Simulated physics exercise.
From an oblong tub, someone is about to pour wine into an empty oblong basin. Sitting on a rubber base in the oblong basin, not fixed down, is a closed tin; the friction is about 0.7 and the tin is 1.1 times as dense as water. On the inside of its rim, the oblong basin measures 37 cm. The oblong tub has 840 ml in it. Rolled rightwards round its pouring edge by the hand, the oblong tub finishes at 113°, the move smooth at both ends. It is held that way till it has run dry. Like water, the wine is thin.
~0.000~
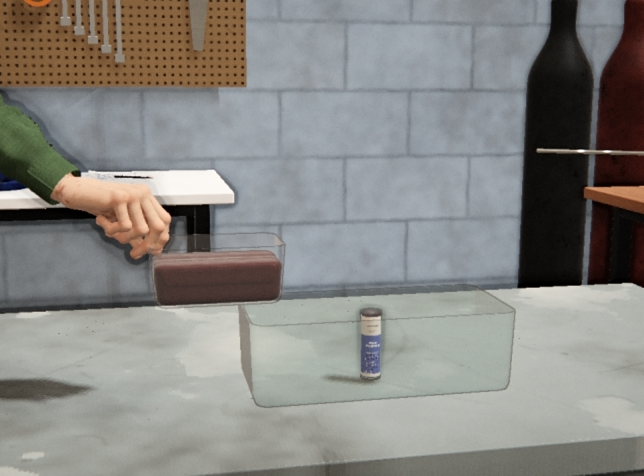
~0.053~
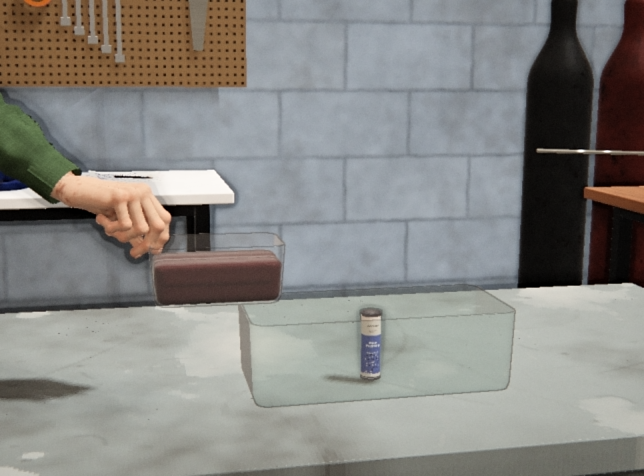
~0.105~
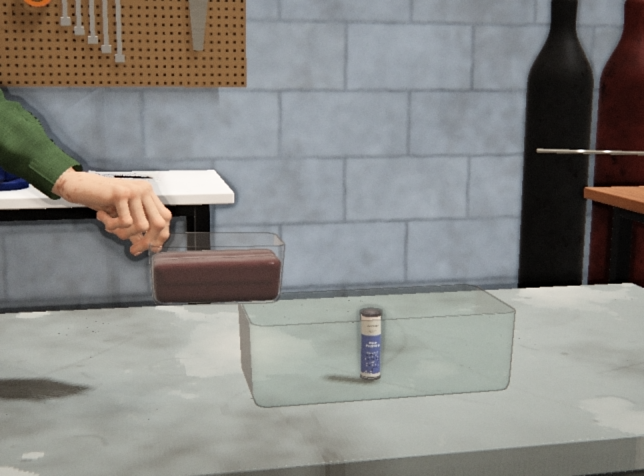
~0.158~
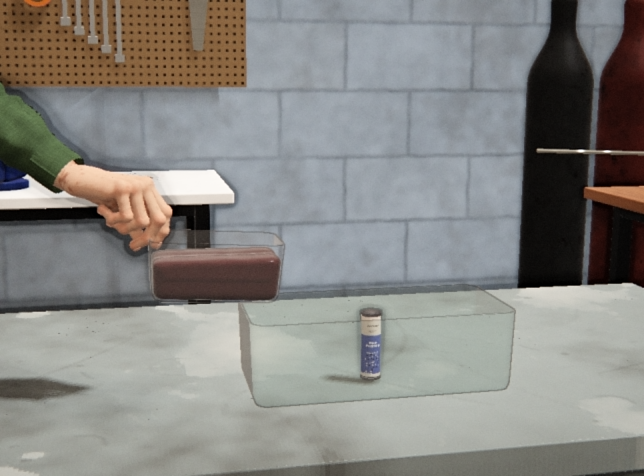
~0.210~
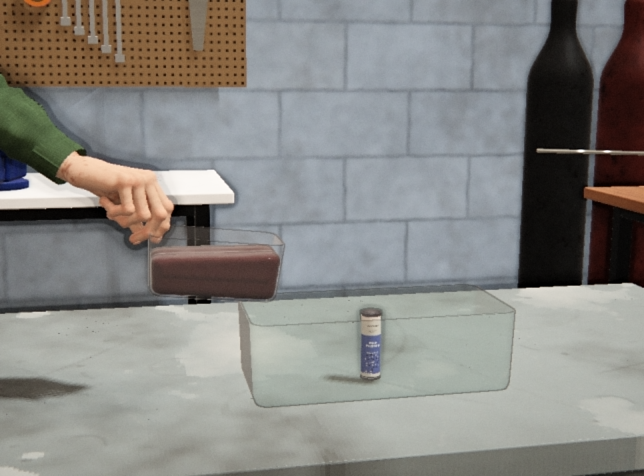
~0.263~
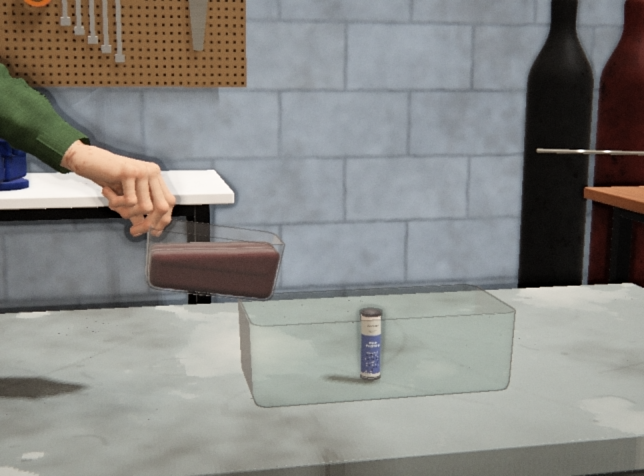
A hand in a green sleeve holds a clear oblong tub of dark reddish-brown liquid at left, above a pale, worn tabletop seen from the front by a still camera. A larger clear basin stands at centre with a small blue-and-white tin upright inside, before a grey block wall, pegboard tools and dark bottles. Level at first, the tub slowly tilts slightly rightwards as the hand rises a little.
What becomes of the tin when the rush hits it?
It ends up tipped over.
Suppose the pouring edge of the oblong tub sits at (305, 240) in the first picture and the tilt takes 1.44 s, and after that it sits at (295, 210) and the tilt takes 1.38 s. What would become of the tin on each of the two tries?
In the first try it remains standing; in the second it remains standing.
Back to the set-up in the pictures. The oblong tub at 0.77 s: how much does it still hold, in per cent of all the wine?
Roughly 54 %.
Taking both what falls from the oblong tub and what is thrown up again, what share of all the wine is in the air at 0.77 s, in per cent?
Share: Roughly 34 per cent.
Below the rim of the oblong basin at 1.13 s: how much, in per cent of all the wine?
I reckon close to 82 per cent.
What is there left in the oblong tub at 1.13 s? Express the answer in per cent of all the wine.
I'd estimate some 8 per cent.
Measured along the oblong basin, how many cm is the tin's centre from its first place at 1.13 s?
Centre to centre, close to 3 cm.
Then, 0.77 s in, the tilt is 62° and 54 per cent is still to pour; the tin stands where it began.
Then, 1.13 s in, the tilt is 101° and 8 per cent is still to pour; the tin leans 30°.
Then, 1.52 s in, the tilt is 113° and 0 per cent is still to pour; the tin lies on its side.
Then, 1.94 s in, the tilt is 113° and 0 per cent is still to pour; the tin lies on its side.
Finally, the tin lies on its side.
